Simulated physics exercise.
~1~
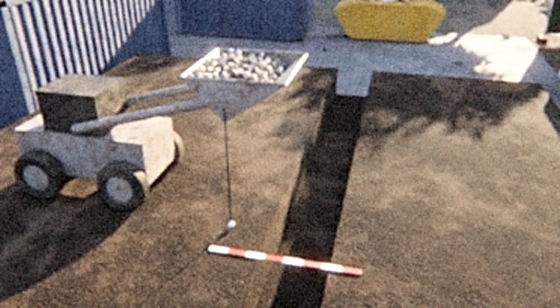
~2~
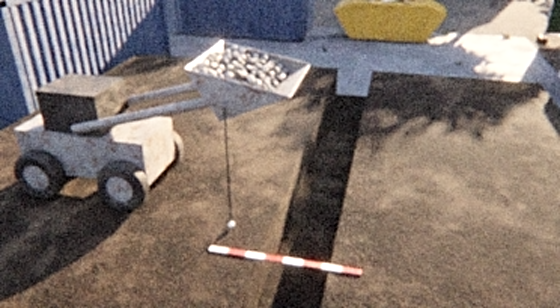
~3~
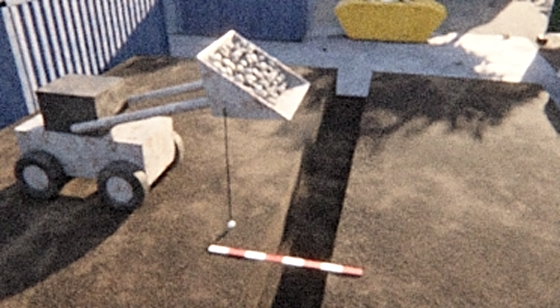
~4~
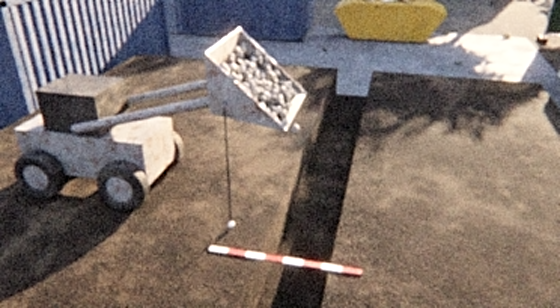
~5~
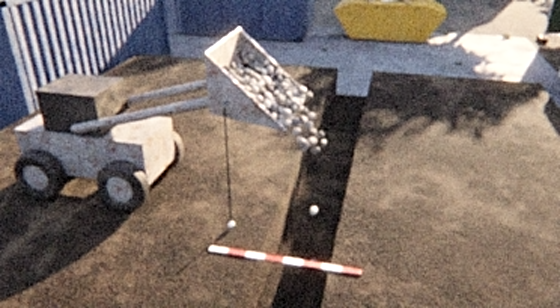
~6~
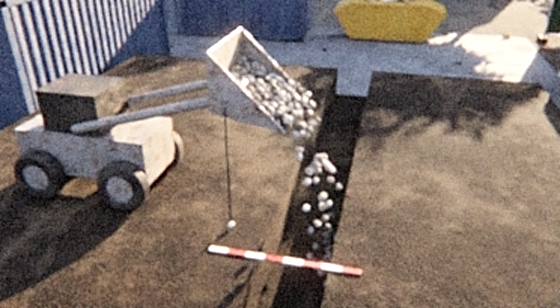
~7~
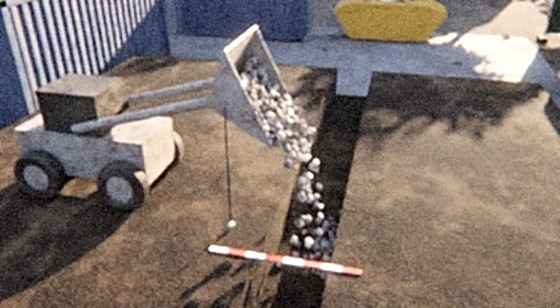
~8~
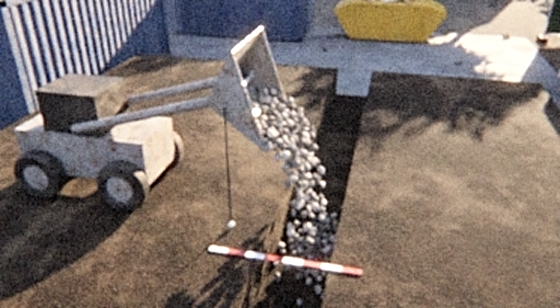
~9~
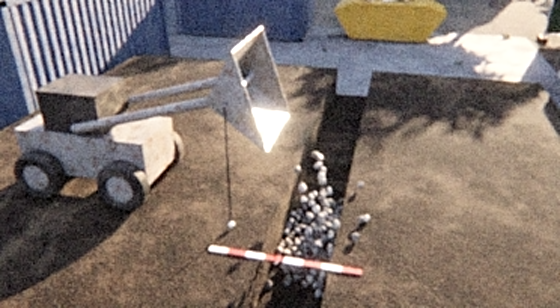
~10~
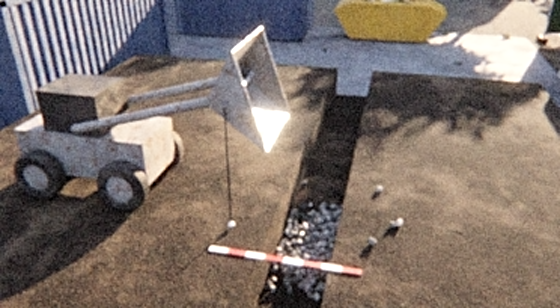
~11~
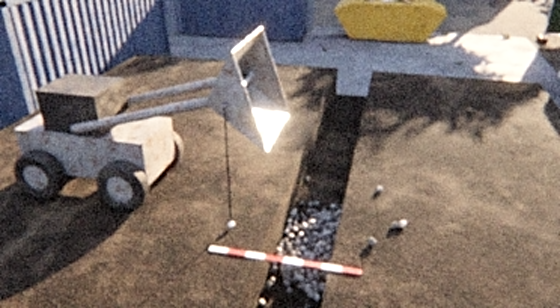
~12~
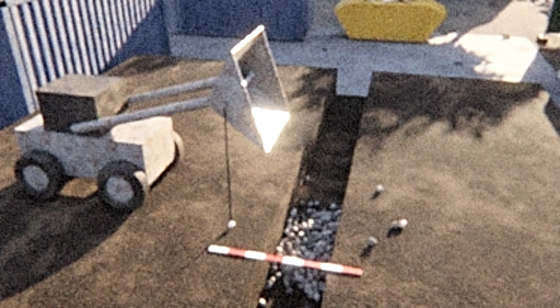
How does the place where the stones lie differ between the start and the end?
At the start the stones are heaped in the loader's raised bucket. By the end they lie lower and to the right, nearly all in the trench, with a few on the ground just beyond it.
